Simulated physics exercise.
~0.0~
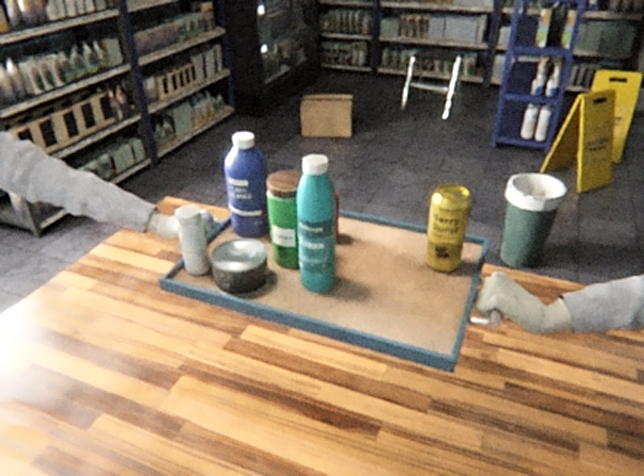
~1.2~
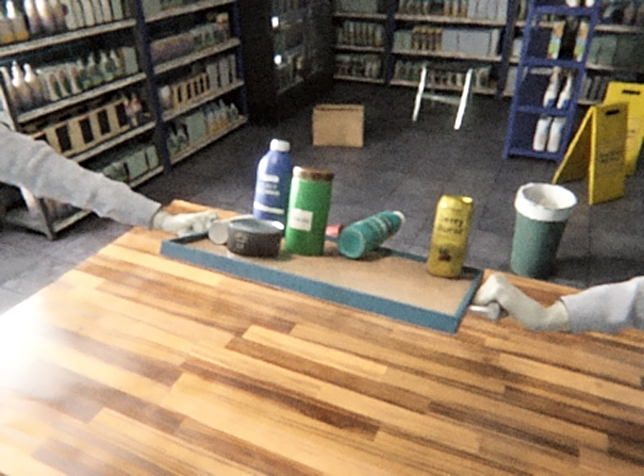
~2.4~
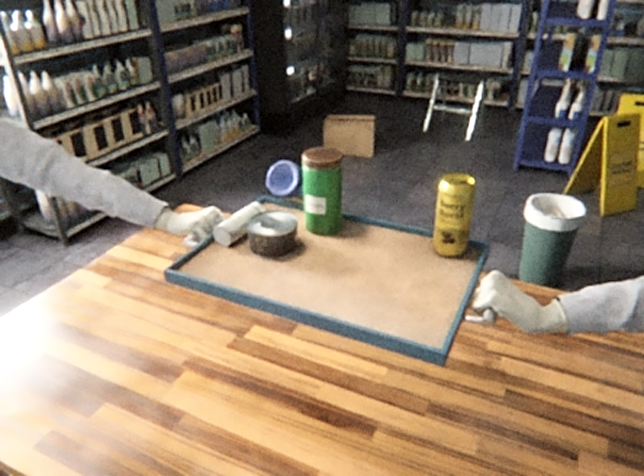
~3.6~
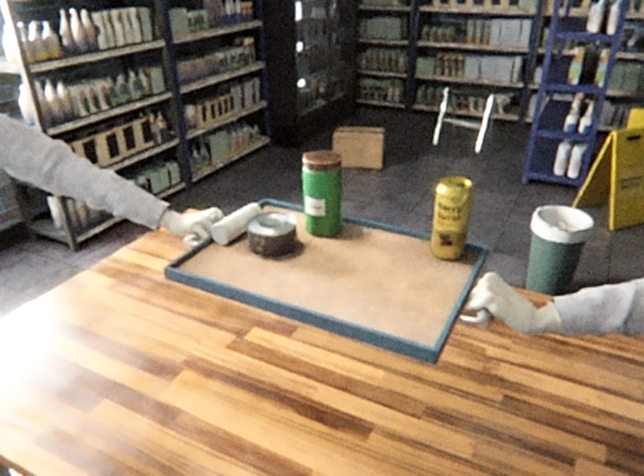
At the start, two gloved hands hold a blue-rimmed tray over a wooden table in a shop, with bottles, a green jar, a yellow can, a black tub and small shakers standing on it. The hands tilt the tray steeply, far edge down, and the turquoise bottle and both shakers topple while the blue bottle leans. As the tray comes back toward level, the turquoise bottle and red shaker are gone, and the blue bottle tips upside down over the far edge. At the end, the green jar, yellow can and black tub remain upright, with the white shaker lying beside the tub.
